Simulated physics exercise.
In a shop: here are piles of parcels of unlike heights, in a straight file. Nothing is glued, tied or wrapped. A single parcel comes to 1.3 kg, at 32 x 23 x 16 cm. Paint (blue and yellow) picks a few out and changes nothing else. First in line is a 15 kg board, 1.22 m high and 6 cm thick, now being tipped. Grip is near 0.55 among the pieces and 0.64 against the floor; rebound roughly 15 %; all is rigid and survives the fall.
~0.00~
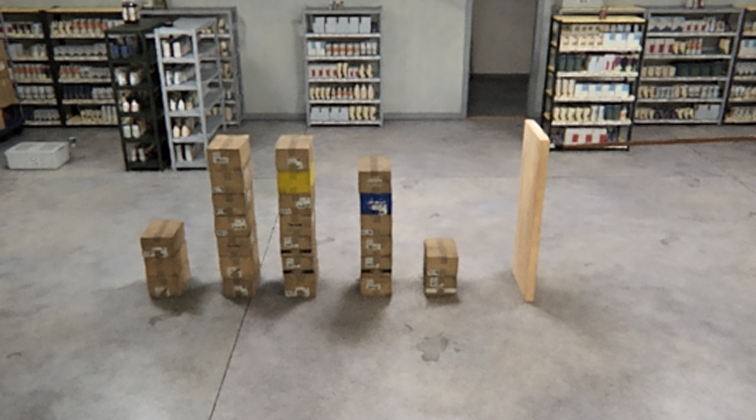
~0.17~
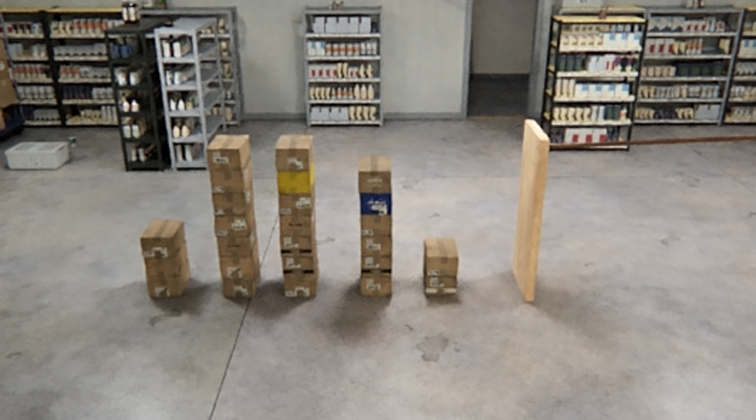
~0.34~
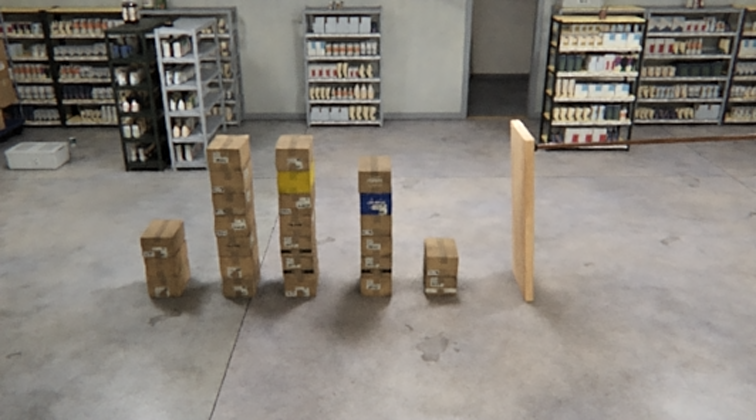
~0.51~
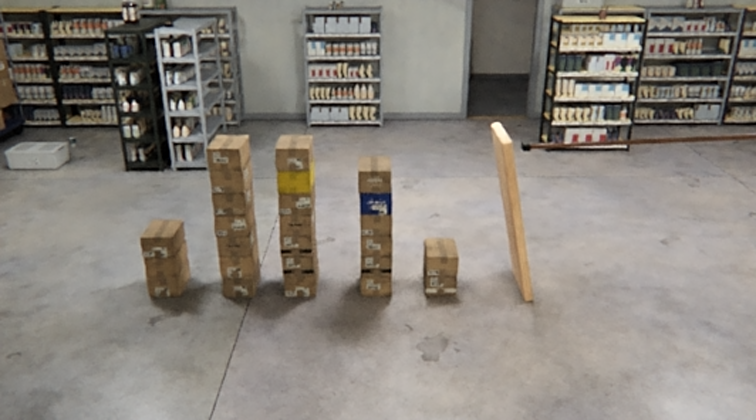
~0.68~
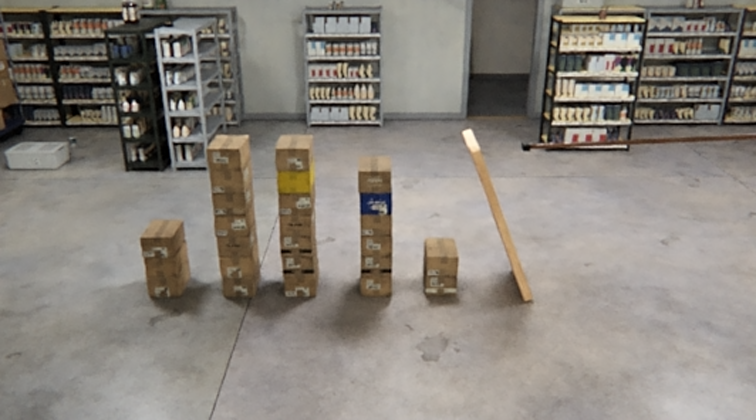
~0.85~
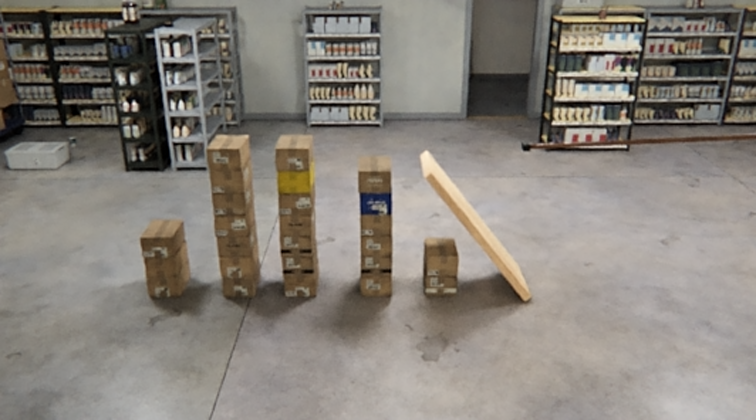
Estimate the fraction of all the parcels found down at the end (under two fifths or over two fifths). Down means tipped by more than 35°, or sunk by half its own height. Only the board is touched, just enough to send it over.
It comes to under two fifths.
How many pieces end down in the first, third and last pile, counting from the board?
First 0, third 0, last 0.
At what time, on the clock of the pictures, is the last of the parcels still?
At about 4.5 s.
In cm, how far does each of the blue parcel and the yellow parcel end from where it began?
About: Blue 70, yellow 0.
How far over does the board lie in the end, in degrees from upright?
Some 60° from upright.
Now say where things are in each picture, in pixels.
In the first picture (pixels give the middle of a visible side), pole end (561, 148) 11 cm short, board 0° from upright; yellow parcel (294, 183); blue parcel (376, 204); none of the others has stirred.
The second picture shows pole end 16 mm short, board 0° from upright; yellow parcel (294, 183).
The third picture shows pole end (535, 148) 7 cm in, board 5° from upright; yellow parcel (294, 183); none of the others has stirred.
The fourth picture shows pole end (528, 148) 12 cm in, stopped, board 12° from upright; blue parcel (376, 204); none of the others has stirred.
The fifth picture shows pole end (528, 148) 12 cm in, stopped, board 22° from upright; yellow parcel (294, 183); none of the others has stirred.
The sixth picture shows pole end (528, 148) 12 cm in, stopped, board 38° from upright; yellow parcel (294, 183); blue parcel (376, 204); none of the others has stirred.
After 1.00 s, board 57° from upright; none of the 25 parcels down, 4 disturbed; blue parcel 13 cm from its place.
After 1.26 s, board 59° from upright; 2 of the 25 parcels down; blue parcel 20° from how it stood, 15 cm lower; yellow parcel 42 mm from its place.
After 1.92 s, board 61° from upright; 2 of the 25 parcels down; yellow parcel 35 mm from its place; blue parcel 65 cm lower.
After 3.62 s, board 62° from upright; 2 of the 25 parcels down; blue parcel 65 cm lower.
In the end (4.9 s), board 62° from upright; 2 of the 25 parcels down; blue parcel 65 cm lower; yellow parcel unmoved. That is 8 per cent. From the last view, middles, blue parcel near (343, 266), yellow parcel near (297, 175).
